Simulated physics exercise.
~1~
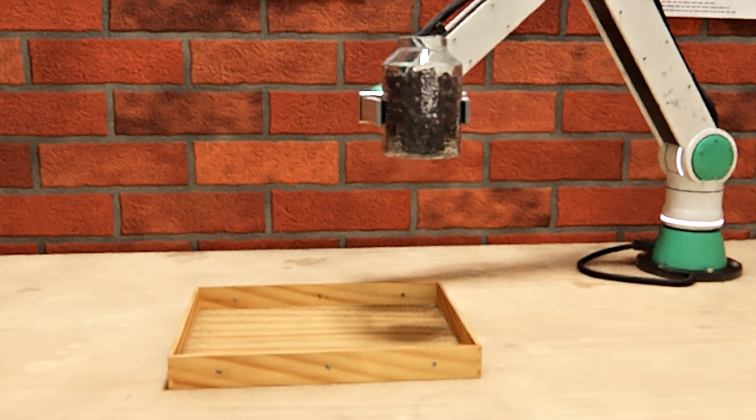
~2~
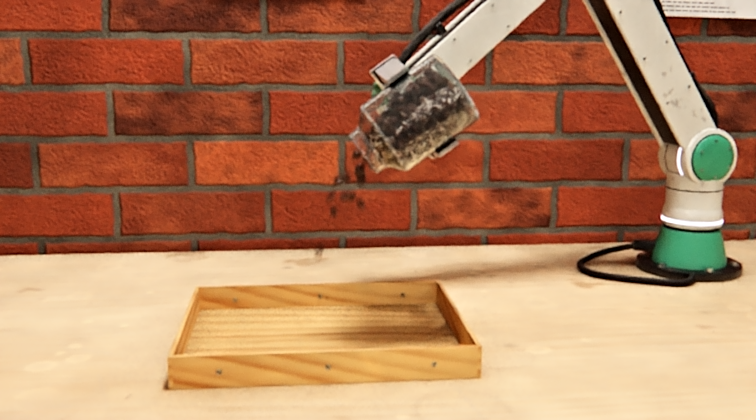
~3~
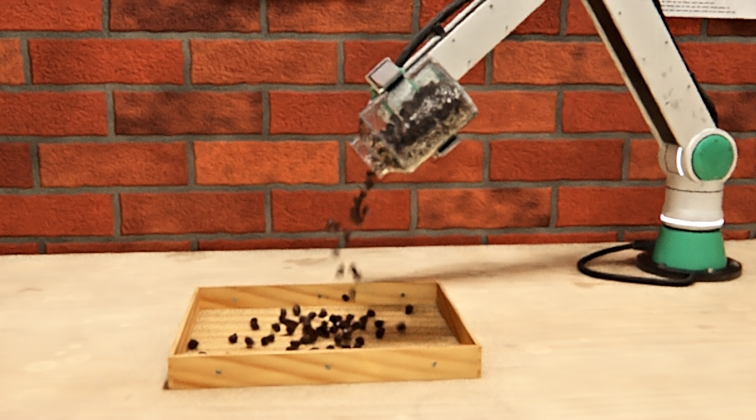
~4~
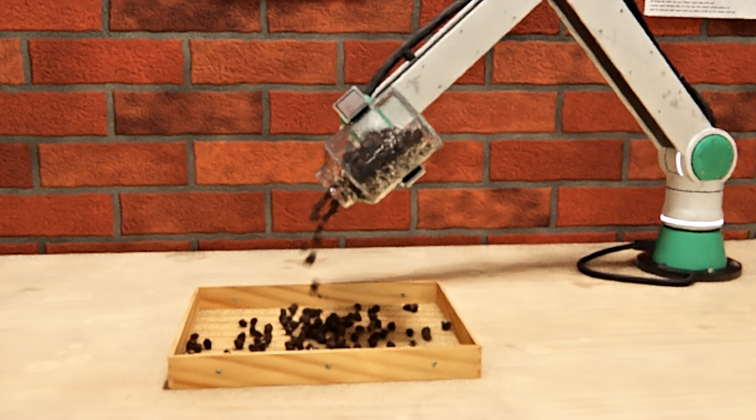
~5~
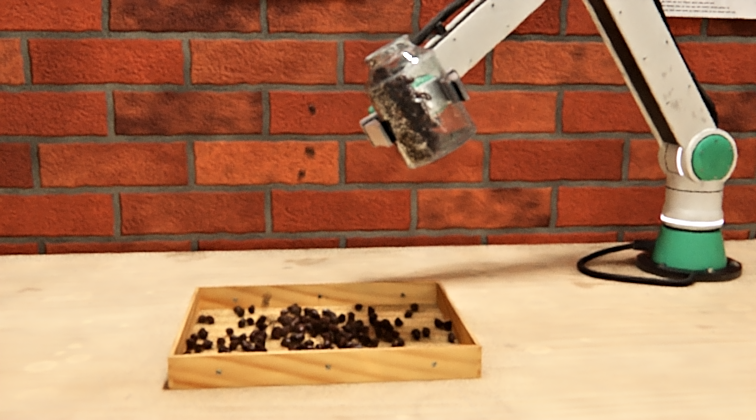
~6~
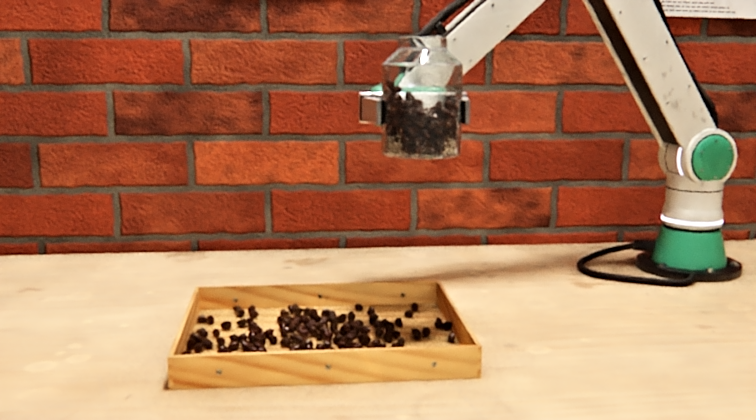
The clip opens with a robotic arm on a green base holding a clear jar full of dark beans upright above a shallow wooden tray, in front of a red brick wall. The arm tips the jar to the left until its mouth points downward, and the first beans tumble out. A thin stream follows, scattering beans across the tray. The tipped jar shifts down and left, still pouring as the pile spreads. The arm then moves it back and swings it upward, and the stream stops. It ends upright, still partly filled, with many beans lying in the tray.
